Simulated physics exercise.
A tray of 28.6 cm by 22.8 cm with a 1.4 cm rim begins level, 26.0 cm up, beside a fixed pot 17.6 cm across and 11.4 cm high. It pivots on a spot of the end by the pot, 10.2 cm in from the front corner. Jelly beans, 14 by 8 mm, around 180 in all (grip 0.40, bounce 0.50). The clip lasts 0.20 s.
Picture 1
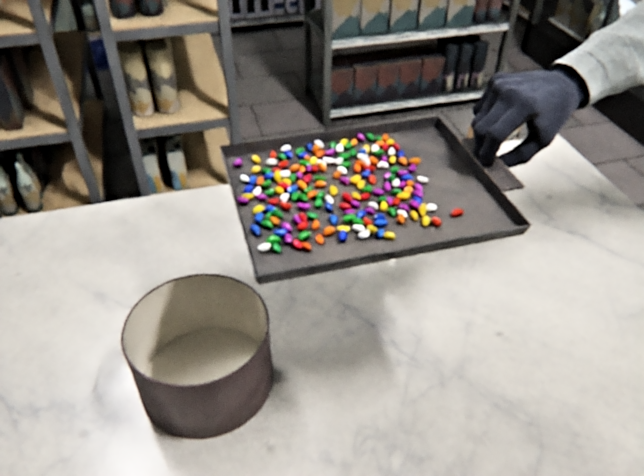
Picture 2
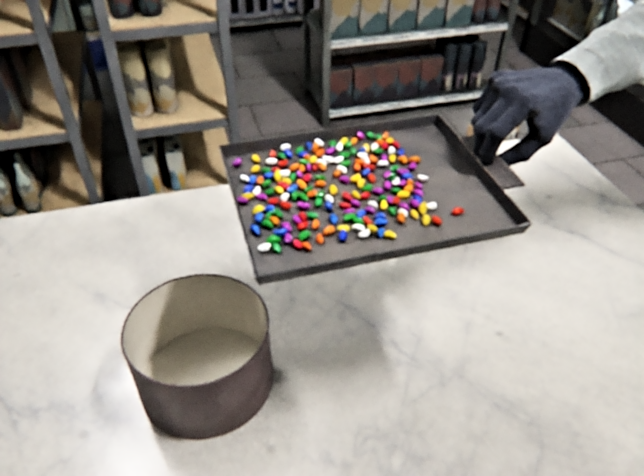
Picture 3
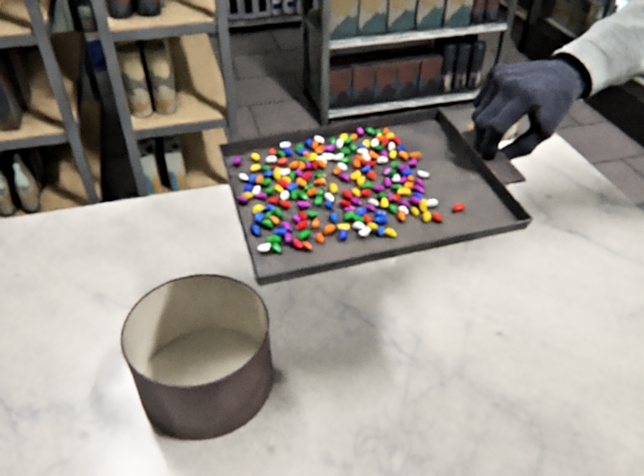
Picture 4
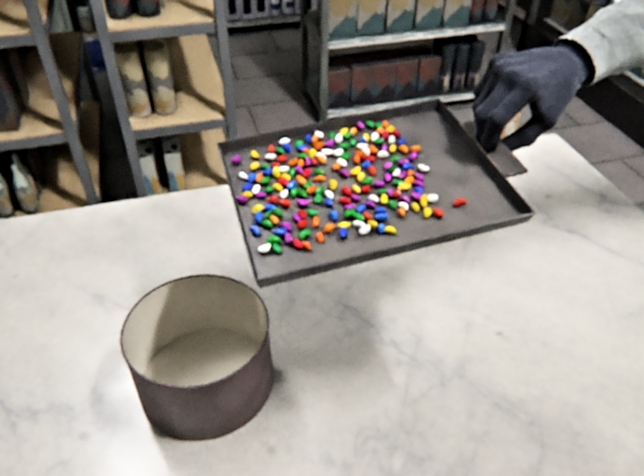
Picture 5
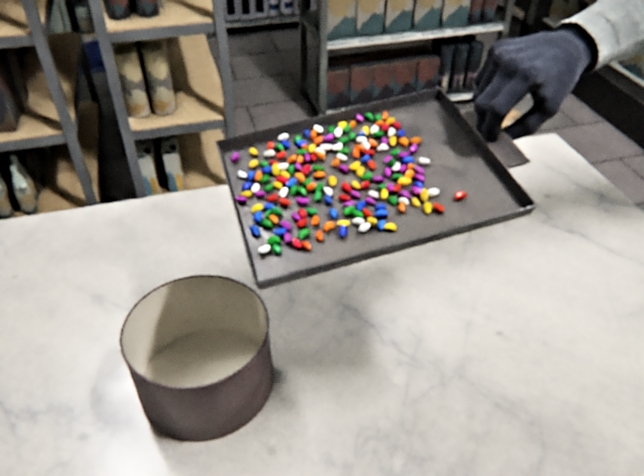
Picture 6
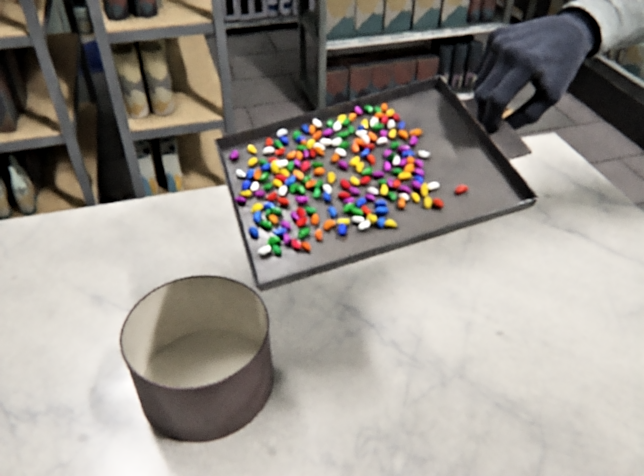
To begin with, a dark tray scattered with colourful jelly beans sits nearly level above a marble counter, a gloved hand at its right end and an empty round pot at left. The hand gradually raises the tray's far right side, tilting it gently toward the front left, while the beans barely shift.
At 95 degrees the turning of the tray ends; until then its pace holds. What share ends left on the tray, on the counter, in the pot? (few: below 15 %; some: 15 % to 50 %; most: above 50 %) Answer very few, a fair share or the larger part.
Tray: Very few, counter: The larger part, pot: A fair share.
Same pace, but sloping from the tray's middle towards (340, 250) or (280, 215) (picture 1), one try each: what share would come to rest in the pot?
About 5 and 70 per cent.
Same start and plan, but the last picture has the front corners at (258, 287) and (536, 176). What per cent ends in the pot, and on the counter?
Pot 40, counter 60.
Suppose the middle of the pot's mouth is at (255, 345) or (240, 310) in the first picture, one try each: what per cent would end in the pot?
About 95 and 30 per cent.
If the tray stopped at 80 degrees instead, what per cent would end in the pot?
Then about 30 per cent.
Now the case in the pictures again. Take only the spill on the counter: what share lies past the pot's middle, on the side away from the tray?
Some 30 per cent.
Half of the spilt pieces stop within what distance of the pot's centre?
About 18 cm.
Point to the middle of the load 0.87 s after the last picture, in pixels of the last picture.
Around (249, 308).
Then, 0.52 s after the last picture, tilt 51 degrees; the tray holds 100 %, the pot 0 %.
Then, 0.87 s after the last picture, tilt 77 degrees; the tray holds 45 %, the pot 15 %.
Then, 1.31 s after the last picture, tilt 95 degrees; the tray holds 0 %, the pot 30 %.
In the end, tray 0 %, counter 70 %, pot 30 %.
